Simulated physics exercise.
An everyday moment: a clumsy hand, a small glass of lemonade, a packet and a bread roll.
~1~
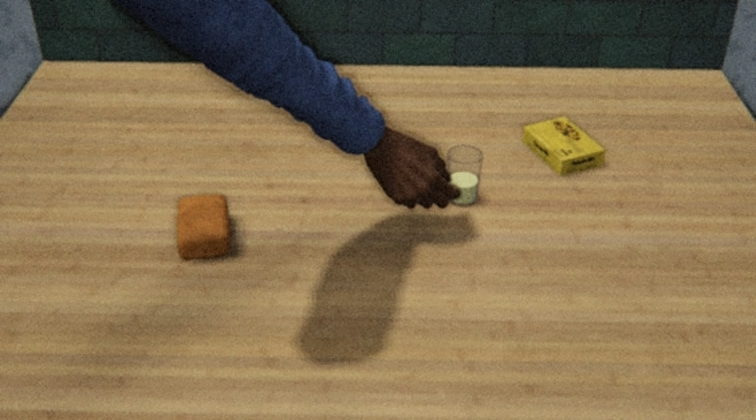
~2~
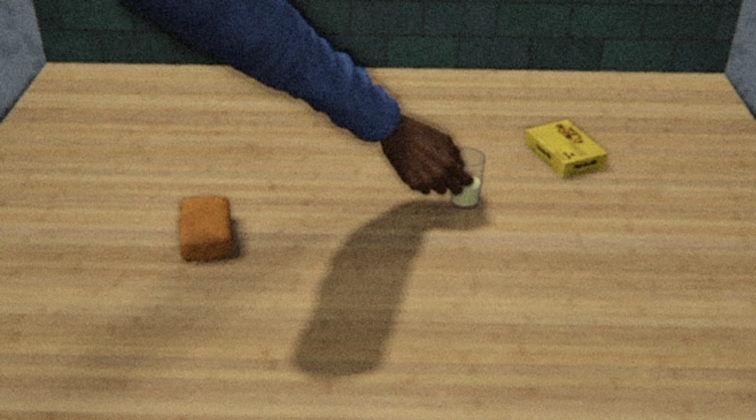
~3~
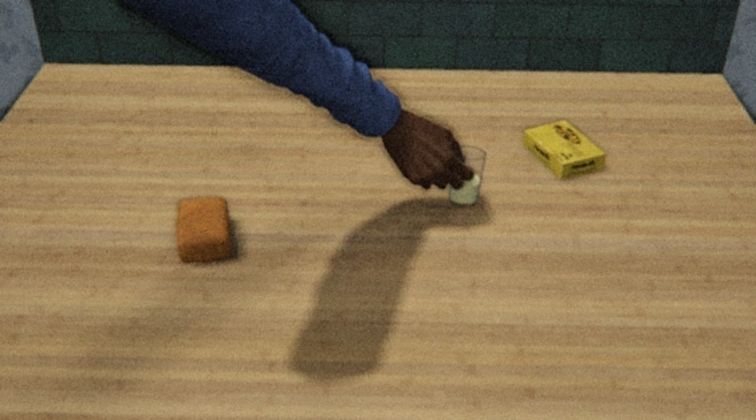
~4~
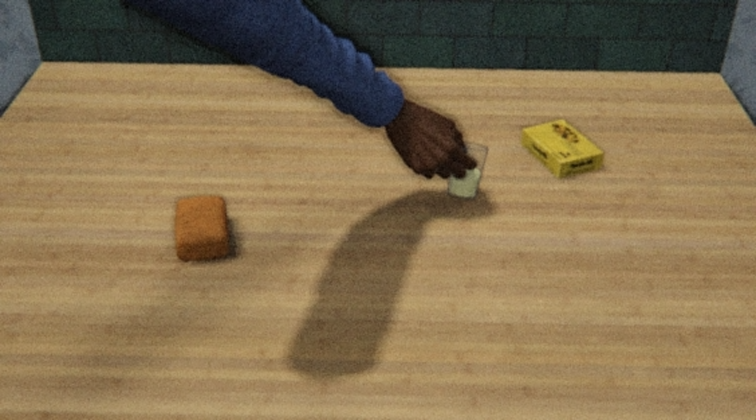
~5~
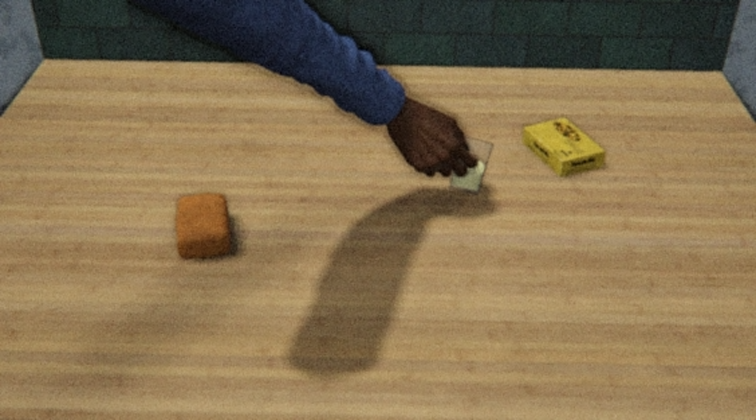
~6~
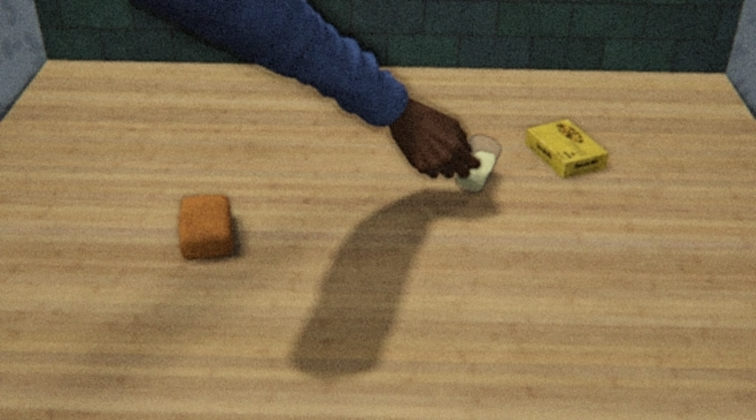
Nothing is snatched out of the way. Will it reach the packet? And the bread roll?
The packet ends up in the puddle; the bread roll remains untouched.
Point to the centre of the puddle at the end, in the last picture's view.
Roughly at (513, 122).
A moment on, the puddle covers about as much as a saucer; the packet is reached; the bread roll is untouched.
Further on, the puddle covers about as much as a plate; the packet is reached; the bread roll is untouched.
When it is over, the puddle covers about as much as a plate; the packet is reached; the bread roll is untouched.
